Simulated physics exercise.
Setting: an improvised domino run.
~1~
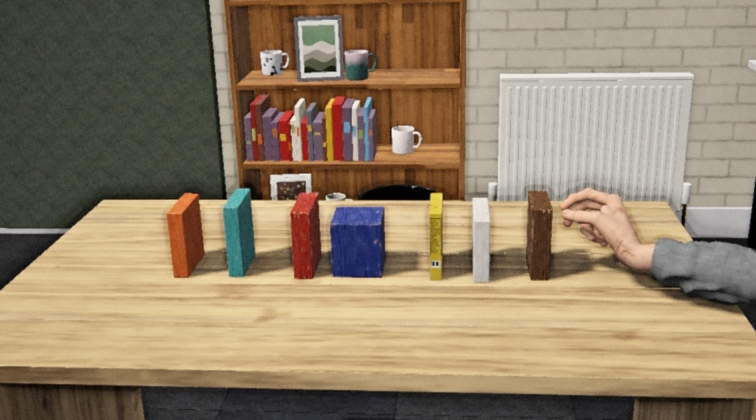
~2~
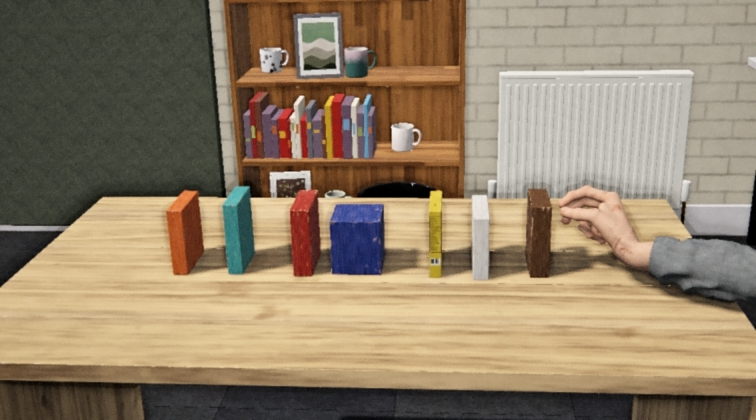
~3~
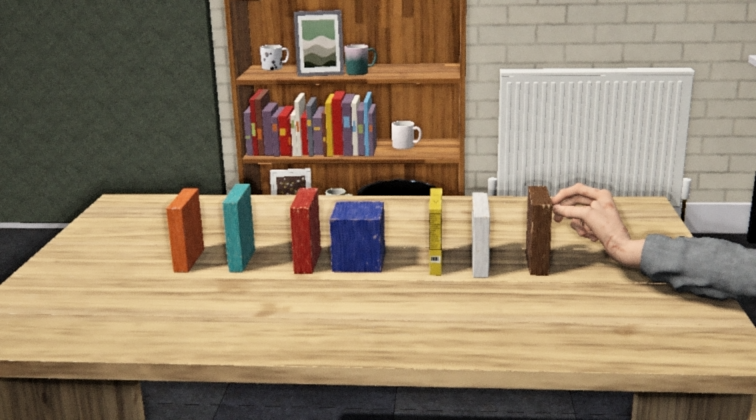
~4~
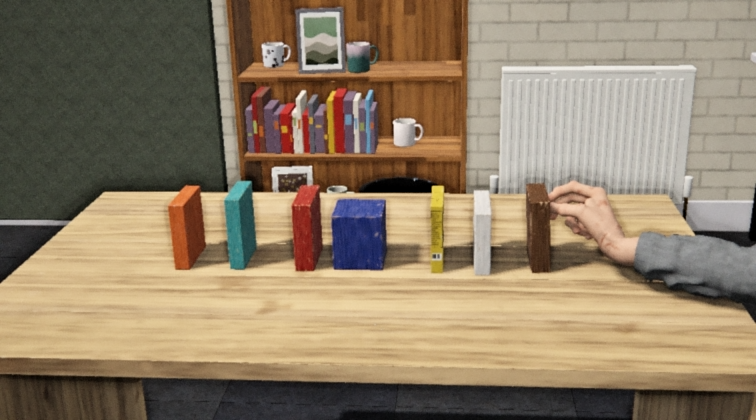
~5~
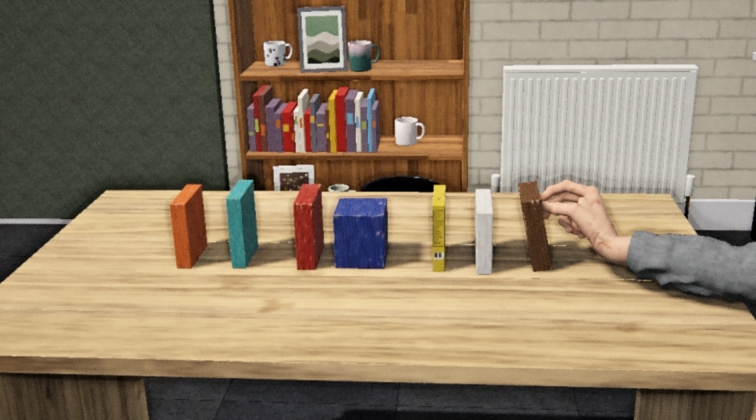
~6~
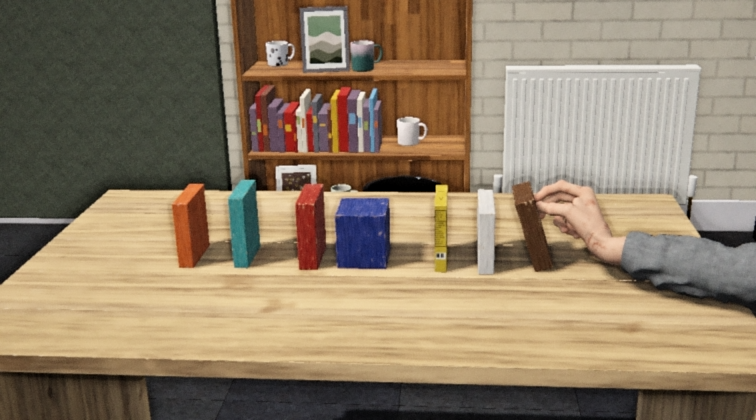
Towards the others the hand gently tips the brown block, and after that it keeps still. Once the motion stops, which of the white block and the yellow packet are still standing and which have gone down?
When it stops: White block has gone down, yellow packet has gone down.
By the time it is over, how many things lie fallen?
3.
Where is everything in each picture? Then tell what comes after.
In the first frame, white block (481, 239); yellow packet (436, 236).
In the second frame, turquoise block (239, 230); red block (306, 233).
In the third frame, blue block (358, 237); turquoise block (240, 228).
In the fourth frame, brown block 3° over; red block (308, 228); blue block (360, 234).
In the fifth frame, brown block 11° over; turquoise block (243, 224); red block (309, 227).
In the sixth frame, brown block 17° over; white block (486, 231); yellow packet (441, 228).
Then, 0.30 s on from there, brown block 56° over; white block turned 31° from how it was put near (468, 231); yellow packet turned 3° from how it was put near (439, 228).
Then, 0.40 s on from there, brown block 70° over; white block turned 61° from how it was put near (453, 240); yellow packet turned 45° from how it was put near (415, 233).
Then, 0.80 s on from there, brown block 71° over; white block turned 61° from how it was put near (452, 240); yellow packet turned 51° from how it was put near (416, 235).
Then, 2.20 s on from there, brown block 72° over; white block turned 67° from how it was put near (450, 241); yellow packet turned 67° from how it was put near (419, 242).
In the end, toppled on the table, white block and yellow packet; the other 3 unmoved. At the end, from the last picture's camera, white block near (450, 241), yellow packet near (418, 243).
